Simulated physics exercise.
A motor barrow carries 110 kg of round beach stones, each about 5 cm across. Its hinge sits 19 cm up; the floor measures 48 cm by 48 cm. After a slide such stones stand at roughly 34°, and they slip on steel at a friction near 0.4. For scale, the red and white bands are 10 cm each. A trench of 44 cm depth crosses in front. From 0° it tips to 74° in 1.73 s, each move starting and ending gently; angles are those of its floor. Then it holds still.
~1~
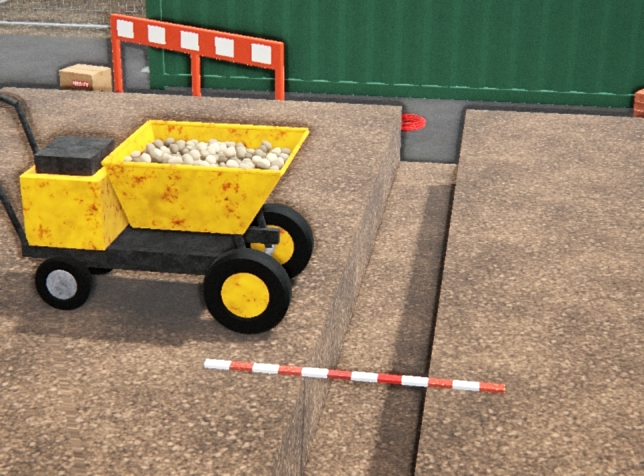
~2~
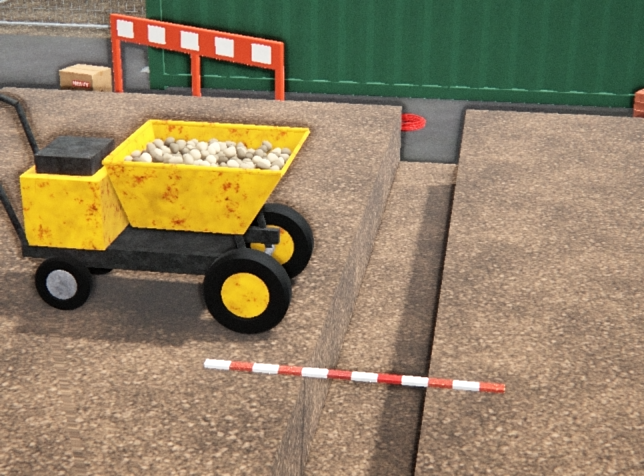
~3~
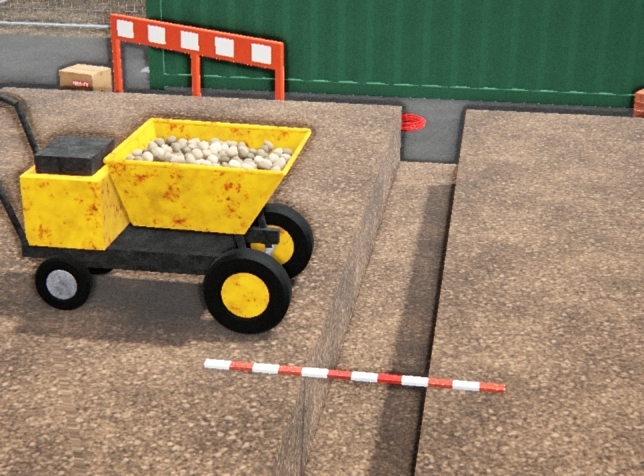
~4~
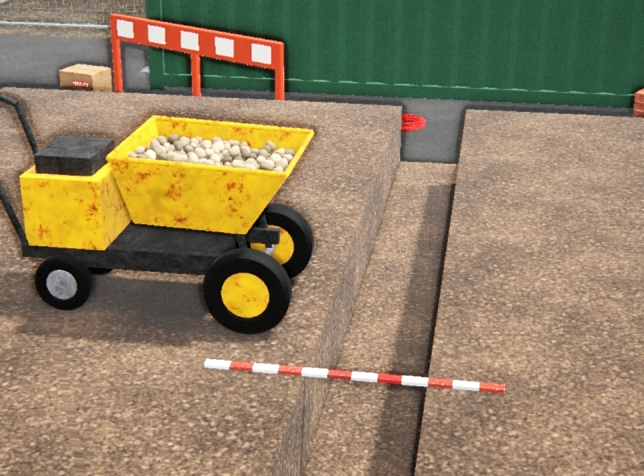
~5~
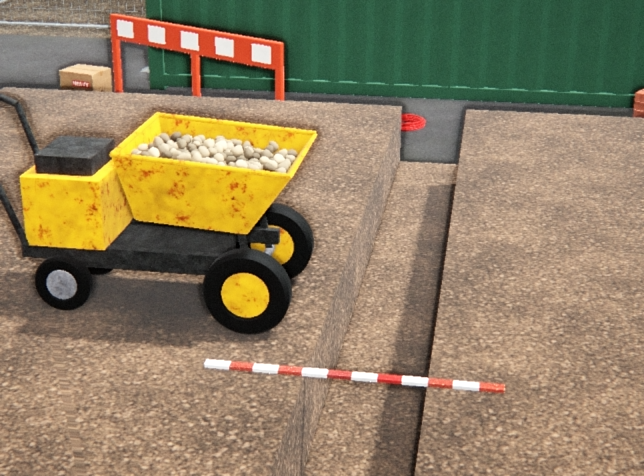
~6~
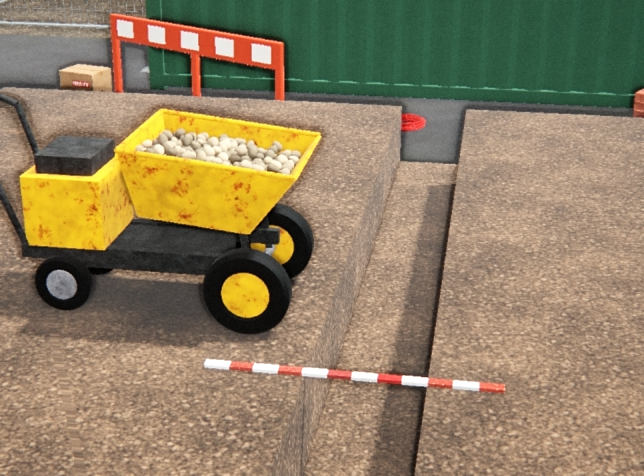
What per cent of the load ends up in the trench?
Close to 73 in a hundred.
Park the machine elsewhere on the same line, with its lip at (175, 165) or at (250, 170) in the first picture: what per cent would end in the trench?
Near 85 per cent from the first place, 100 from the second.
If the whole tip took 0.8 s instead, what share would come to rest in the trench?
It would be near 60 per cent.
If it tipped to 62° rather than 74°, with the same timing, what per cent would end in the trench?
It would be near 60 per cent.
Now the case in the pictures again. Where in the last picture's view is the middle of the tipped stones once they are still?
Around (412, 386).
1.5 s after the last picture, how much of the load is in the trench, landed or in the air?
About 35 per cent by then.
Then, 1.0 s after the last picture the floor is at 63°, 98 % in the skip, 2 % in the trench; the foremost stones are at (412, 262).
Then, 1.5 s after the last picture the floor is at 74°, 42 % in the skip, 37 % in the trench, 21 % past the trench; the foremost stones are at (548, 324).
Then, 1.9 s after the last picture the floor is at 74°, 18 % in the skip, 55 % in the trench, 27 % past the trench; the foremost stones are at (616, 330).
Then, 3.8 s after the last picture the floor is at 74°, 0 % in the skip, 73 % in the trench, 27 % past the trench; the foremost stones are past the picture's edge.
